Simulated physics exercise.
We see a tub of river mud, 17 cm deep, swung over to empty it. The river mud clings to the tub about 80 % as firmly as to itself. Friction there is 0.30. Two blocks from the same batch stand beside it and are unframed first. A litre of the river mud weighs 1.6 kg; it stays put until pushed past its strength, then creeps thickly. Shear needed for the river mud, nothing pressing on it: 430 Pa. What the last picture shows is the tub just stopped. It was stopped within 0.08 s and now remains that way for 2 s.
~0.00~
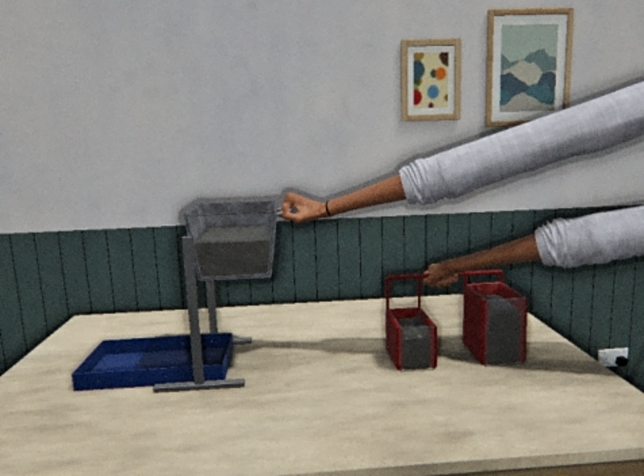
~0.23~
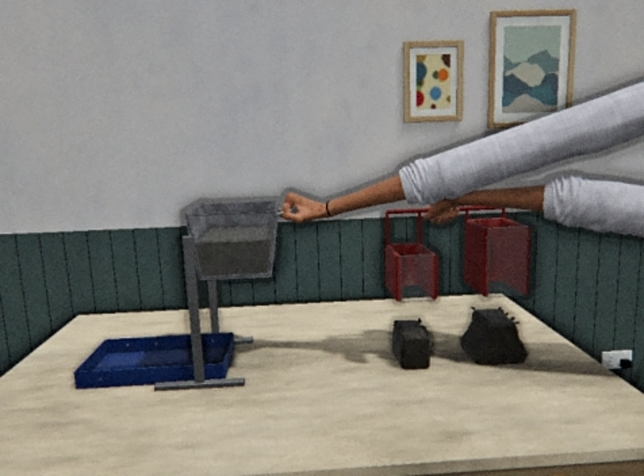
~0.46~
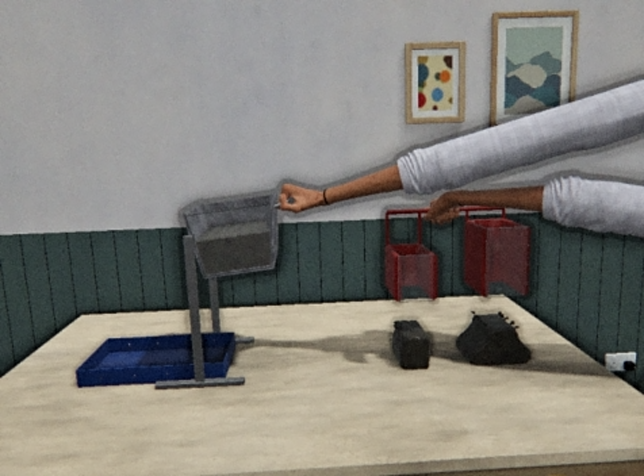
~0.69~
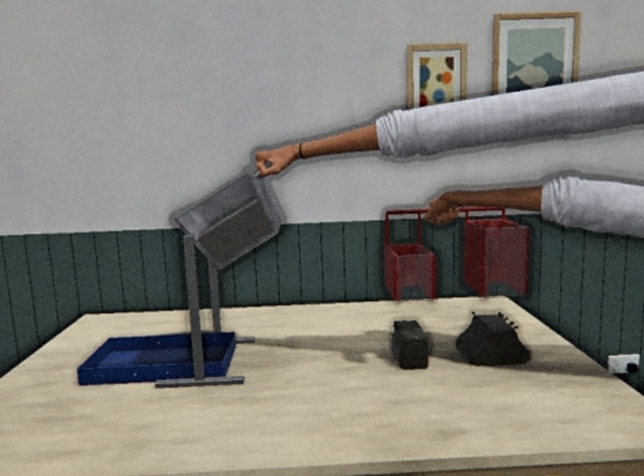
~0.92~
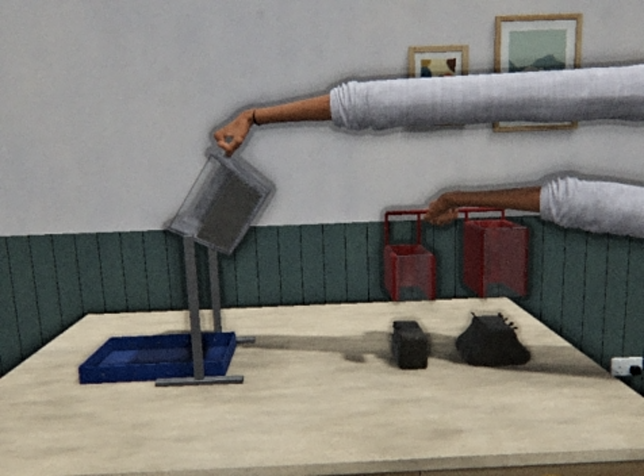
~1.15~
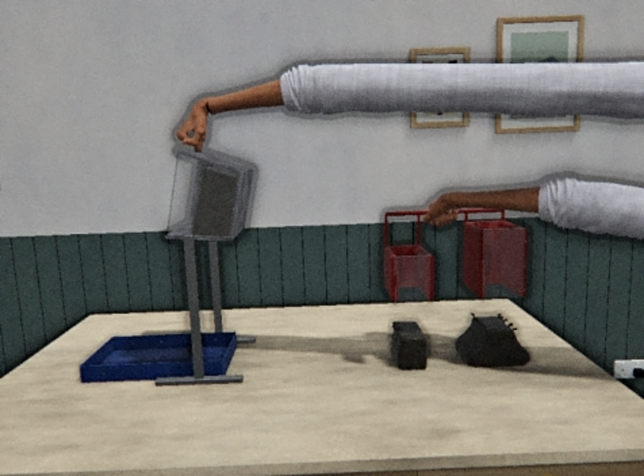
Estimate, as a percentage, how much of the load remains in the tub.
I would say about 100 per cent remains in the tub.
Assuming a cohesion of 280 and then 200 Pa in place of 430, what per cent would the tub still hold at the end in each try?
Respectively, close to 75 % and close to 60 %.
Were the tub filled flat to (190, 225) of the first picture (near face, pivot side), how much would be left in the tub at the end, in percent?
I'd put it close to 60 in a hundred.
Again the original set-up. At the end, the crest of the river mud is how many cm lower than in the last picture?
6 cm.
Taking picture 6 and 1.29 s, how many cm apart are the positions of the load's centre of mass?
Shift: Roughly 3 cm.
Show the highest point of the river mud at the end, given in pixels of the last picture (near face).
Close to pixel (186, 189).
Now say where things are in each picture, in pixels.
The first picture shows handle-side rim at (273, 211), tilt 0 degrees; highest point of the river mud at (202, 242); test blocks 10 cm, 16 cm high (left to right).
The second picture shows handle-side rim at (273, 211), tilt 0 degrees; highest point of the river mud at (203, 242); test blocks 10 cm, 12 cm high (left to right).
The third picture shows handle-side rim at (270, 203), tilt 6 degrees; highest point of the river mud at (266, 232); test blocks 10 cm, 11 cm high (left to right).
The fourth picture shows handle-side rim at (246, 173), tilt 30 degrees; highest point of the river mud at (256, 201); test blocks 10 cm, 11 cm high (left to right).
The fifth picture shows handle-side rim at (210, 155), tilt 56 degrees; highest point of the river mud at (235, 176); test blocks 10 cm, 11 cm high (left to right).
The sixth picture shows handle-side rim at (178, 153), tilt 78 degrees; highest point of the river mud at (203, 167); test blocks 10 cm, 11 cm high (left to right).
By 1.29 s, the tub is at 78 degrees and holds 100 %.
By 1.46 s, the tub is at 78 degrees and holds 100 %.
By 1.63 s, the tub is at 78 degrees and holds 100 %.
By 1.80 s, the tub is at 78 degrees and holds 100 %.
By 3.15 s, at the end, the tub is at 78 degrees and holds 100 %.
